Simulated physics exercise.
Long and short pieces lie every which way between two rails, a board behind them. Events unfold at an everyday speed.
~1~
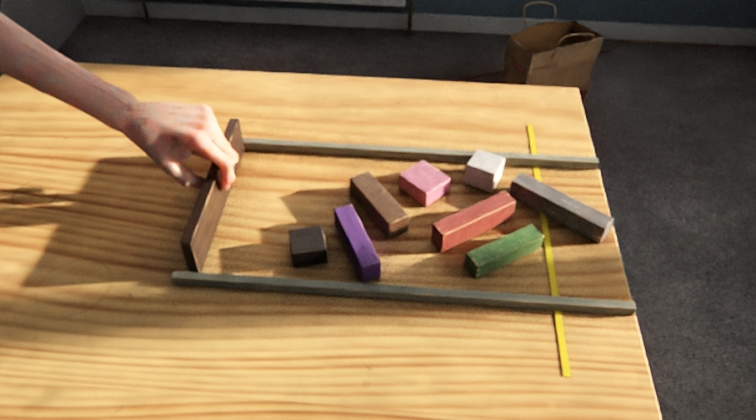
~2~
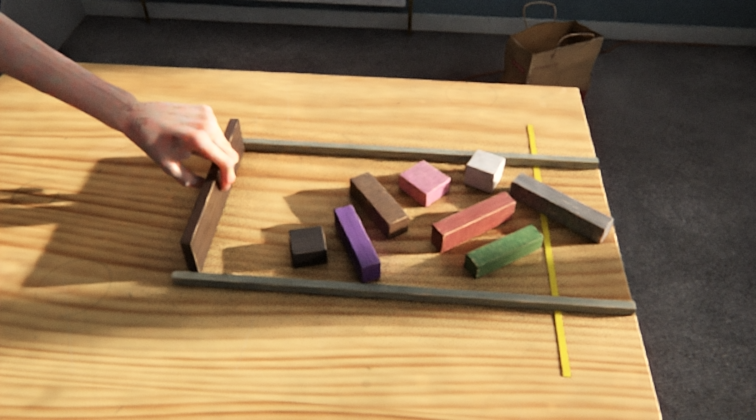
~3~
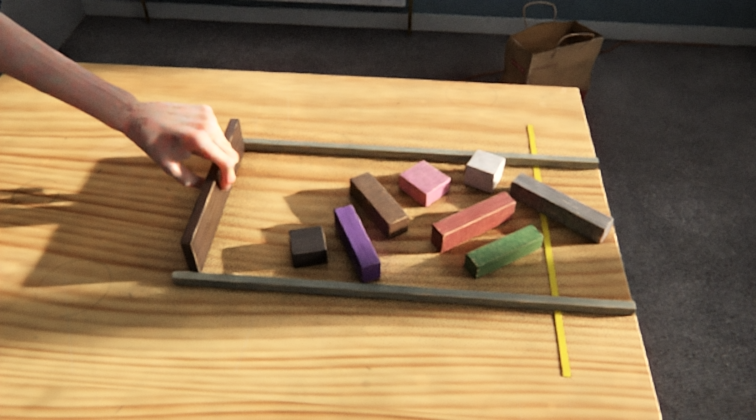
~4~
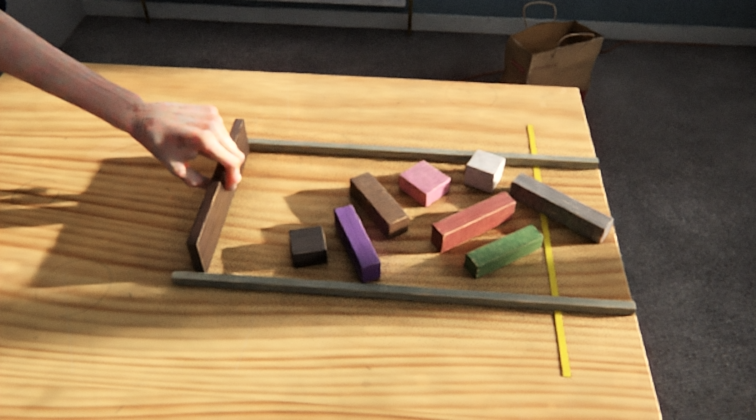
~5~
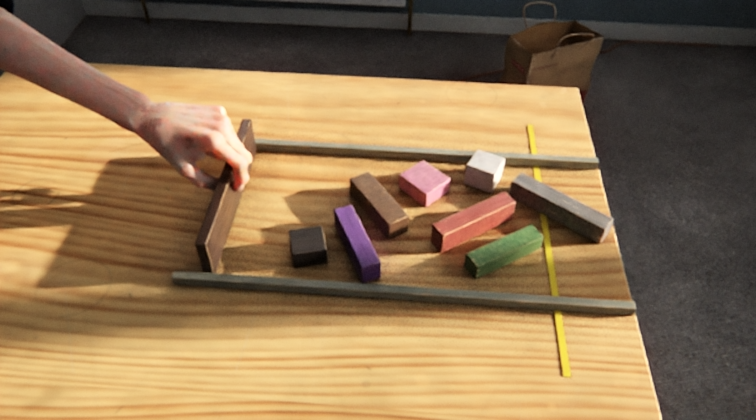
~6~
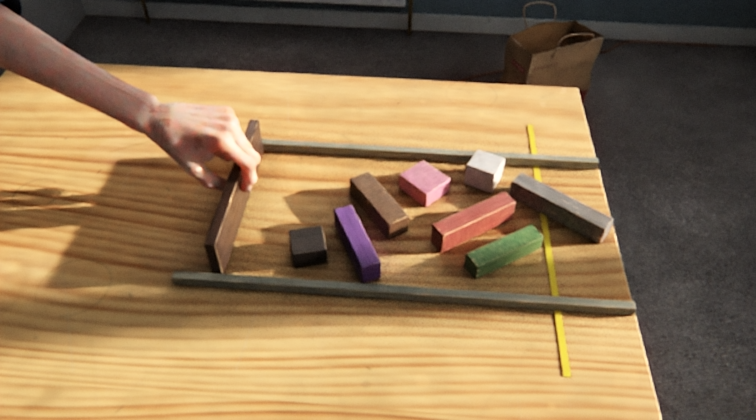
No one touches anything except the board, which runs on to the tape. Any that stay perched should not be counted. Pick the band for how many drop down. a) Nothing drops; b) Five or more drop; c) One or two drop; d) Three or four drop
Answer: C.
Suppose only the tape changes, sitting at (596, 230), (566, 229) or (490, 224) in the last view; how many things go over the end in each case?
In that order 7, 4 and 0.
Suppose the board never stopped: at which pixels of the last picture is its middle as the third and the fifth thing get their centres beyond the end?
I'd put the first at about (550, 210) and the next at about (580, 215).
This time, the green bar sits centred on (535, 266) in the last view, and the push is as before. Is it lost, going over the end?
In the end it falls away.
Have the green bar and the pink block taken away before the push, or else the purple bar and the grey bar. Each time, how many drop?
Going first to second: 0 and 0.
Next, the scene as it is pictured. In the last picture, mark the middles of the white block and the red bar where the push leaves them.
In the last picture the white block sits around (602, 175) and the red bar around (608, 227).
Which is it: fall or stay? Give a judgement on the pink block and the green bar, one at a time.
At the finish the pink block stays put and the green bar goes down.
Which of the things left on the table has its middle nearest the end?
That's the white block.
Early on, none off yet; grey bar at rest near (559, 207); green bar at rest near (504, 251); white block at rest near (484, 171).
Finally, the number that fall off is one or two; lost, green bar and grey bar.
